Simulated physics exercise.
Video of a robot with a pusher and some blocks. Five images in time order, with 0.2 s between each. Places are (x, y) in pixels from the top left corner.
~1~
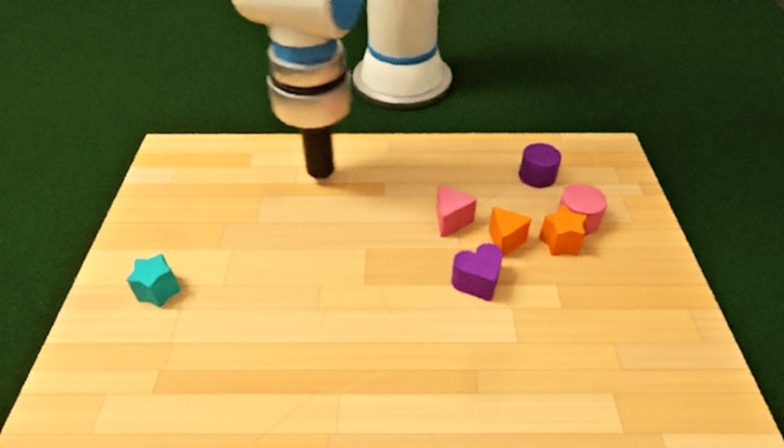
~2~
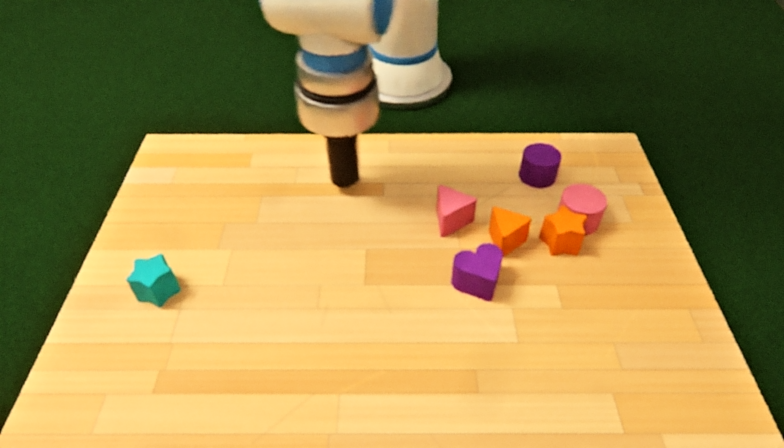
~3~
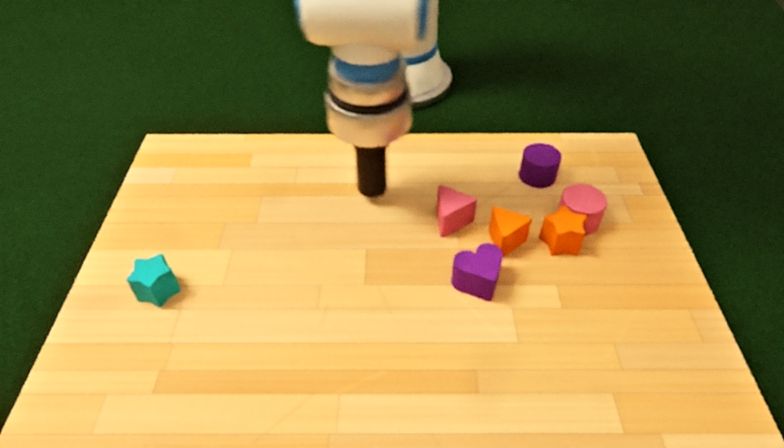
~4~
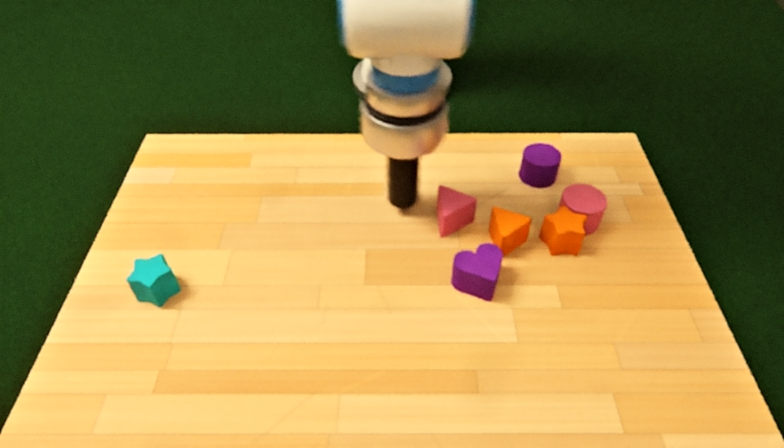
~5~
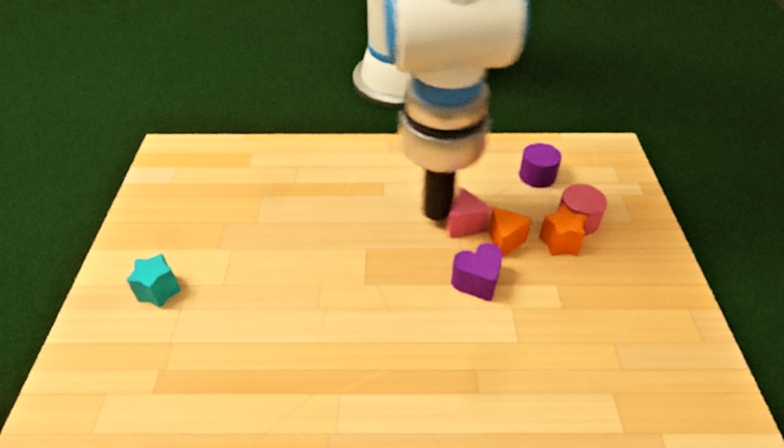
In the video, a robot arm with a black pusher moves right and slightly toward the viewer over a wooden board of colourful blocks, then nudges the pink three-sided block a little to the right, toward the orange three-sided block.
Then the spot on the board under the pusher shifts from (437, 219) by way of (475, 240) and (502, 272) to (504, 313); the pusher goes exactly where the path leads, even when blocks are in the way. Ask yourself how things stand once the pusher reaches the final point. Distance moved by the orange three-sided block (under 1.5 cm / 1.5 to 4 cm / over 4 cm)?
It shifts by 1.5 to 4 cm.
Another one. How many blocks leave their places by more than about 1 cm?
Three or more blocks move more than 1 cm.
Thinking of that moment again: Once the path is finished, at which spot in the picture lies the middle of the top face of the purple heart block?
It ends at (471, 289).
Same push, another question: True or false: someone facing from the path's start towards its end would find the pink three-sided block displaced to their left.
Answer: True.
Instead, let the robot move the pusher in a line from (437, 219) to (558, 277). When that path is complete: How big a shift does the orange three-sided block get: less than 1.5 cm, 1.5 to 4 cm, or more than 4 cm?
It shifts over 4 cm.
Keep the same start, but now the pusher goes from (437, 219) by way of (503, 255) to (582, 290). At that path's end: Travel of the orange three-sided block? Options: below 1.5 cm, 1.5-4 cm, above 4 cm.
Over 4 cm.
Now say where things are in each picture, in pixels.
In the first picture, tip of the pusher (321, 169), middles of tops, pink three-sided block (453, 199), purple heart block (481, 260), orange three-sided block (509, 220), orange star-shaped block (568, 220).
In the second picture, pusher (345, 178), nothing pushed.
In the third picture, pusher (372, 187), nothing pushed.
In the fourth picture, pusher (403, 198), nothing pushed.
In the fifth picture, pusher (438, 210), pink three-sided block (468, 203), purple heart block (481, 260), orange three-sided block (509, 220), orange star-shaped block (568, 220).
What follows on the original path. One third of the way, pusher (478, 232); pink three-sided block (507, 210), turned 30° anticlockwise; orange three-sided block (529, 224), turned 55° clockwise.
Two thirds of the way, pusher (504, 264); pink three-sided block (513, 211), turned 45° anticlockwise; purple heart block (478, 272), turned 40° clockwise; orange three-sided block (537, 227), turned 35° clockwise.
At the end, pusher (506, 304); pink three-sided block (513, 211), turned 45° anticlockwise; purple heart block (471, 289), turned 110° clockwise; orange three-sided block (537, 227), turned 35° clockwise; orange star-shaped block unmoved.
